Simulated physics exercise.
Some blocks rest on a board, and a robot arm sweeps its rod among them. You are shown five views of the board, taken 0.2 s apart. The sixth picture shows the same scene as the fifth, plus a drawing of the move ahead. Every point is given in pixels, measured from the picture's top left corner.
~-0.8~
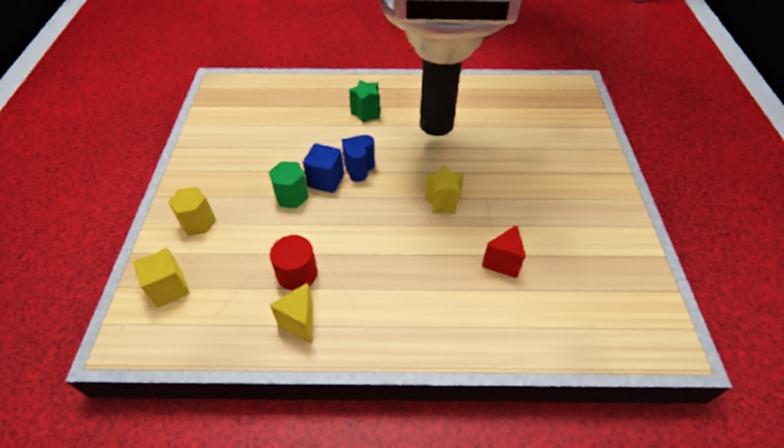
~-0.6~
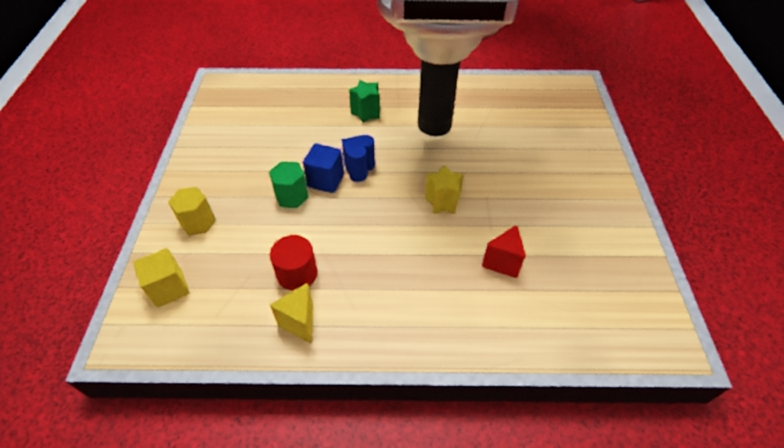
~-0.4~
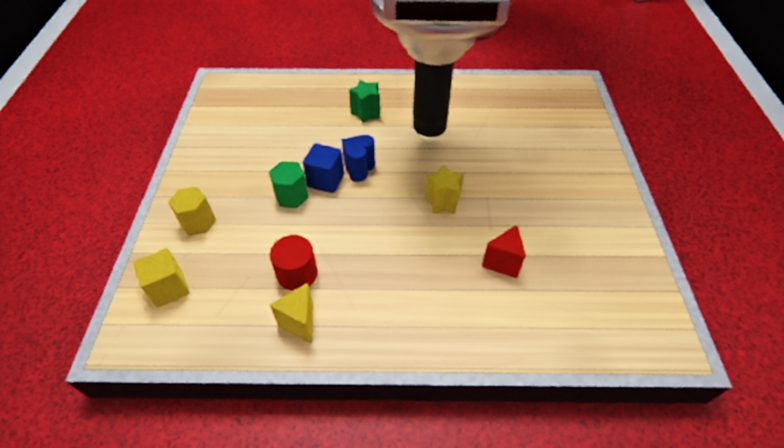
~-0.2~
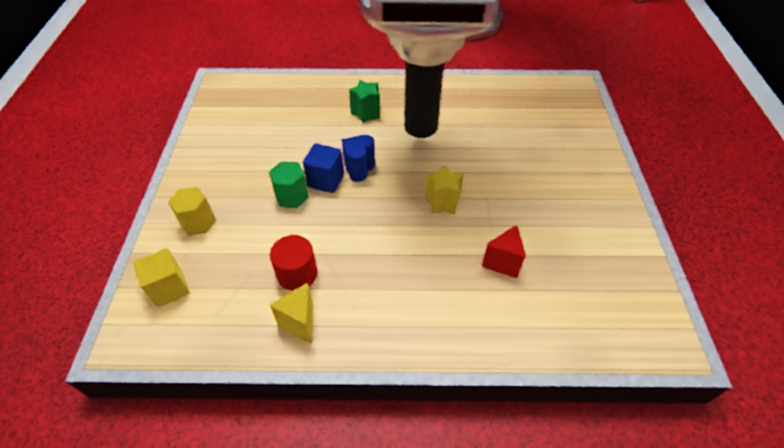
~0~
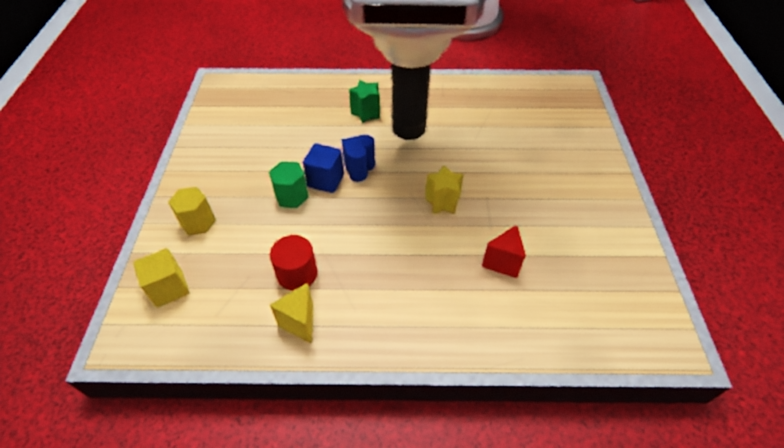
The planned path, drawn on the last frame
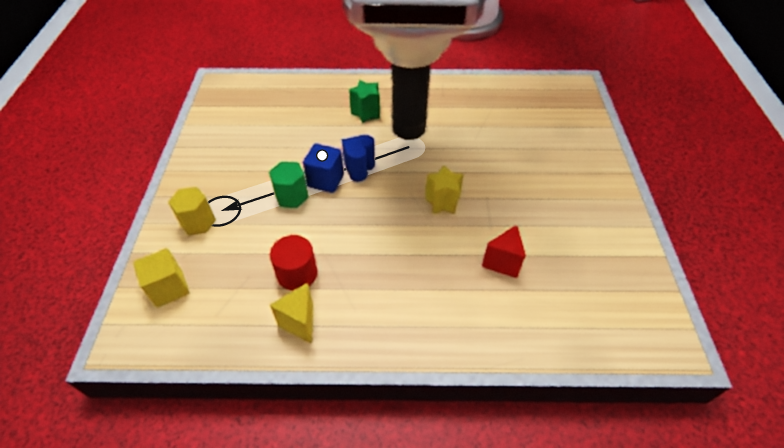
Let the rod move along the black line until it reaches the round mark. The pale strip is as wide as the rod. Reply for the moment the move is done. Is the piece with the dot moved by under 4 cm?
Short answer: No.
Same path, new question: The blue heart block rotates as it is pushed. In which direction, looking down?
It twists anticlockwise.
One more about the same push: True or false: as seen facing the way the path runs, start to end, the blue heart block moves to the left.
Verdict: True.
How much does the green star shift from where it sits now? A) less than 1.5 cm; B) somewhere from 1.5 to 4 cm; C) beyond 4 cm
I choose A.
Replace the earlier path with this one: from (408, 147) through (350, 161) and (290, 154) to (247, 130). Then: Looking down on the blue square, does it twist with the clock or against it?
Looking down: Clockwise.
Path on the board, from (408, 147) directly to (221, 211); the dot is on the blue square.
What follows on the original path. One third of the way, rod (347, 150); green hexagonal block (258, 179), turned 15° anticlockwise; blue square (293, 174), turned 60° clockwise; blue heart block (328, 166), turned 55° anticlockwise.
Two thirds of the way, rod (283, 171); green hexagonal block (248, 182); blue square (276, 194), turned 105° clockwise; blue heart block (312, 179).
At the end, rod (214, 194); yellow hexagonal block (159, 212), turned 50° clockwise; green hexagonal block (194, 215), turned 45° anticlockwise; blue square (265, 199), turned 55° clockwise; blue heart block (312, 179), turned 155° anticlockwise; green star in place.
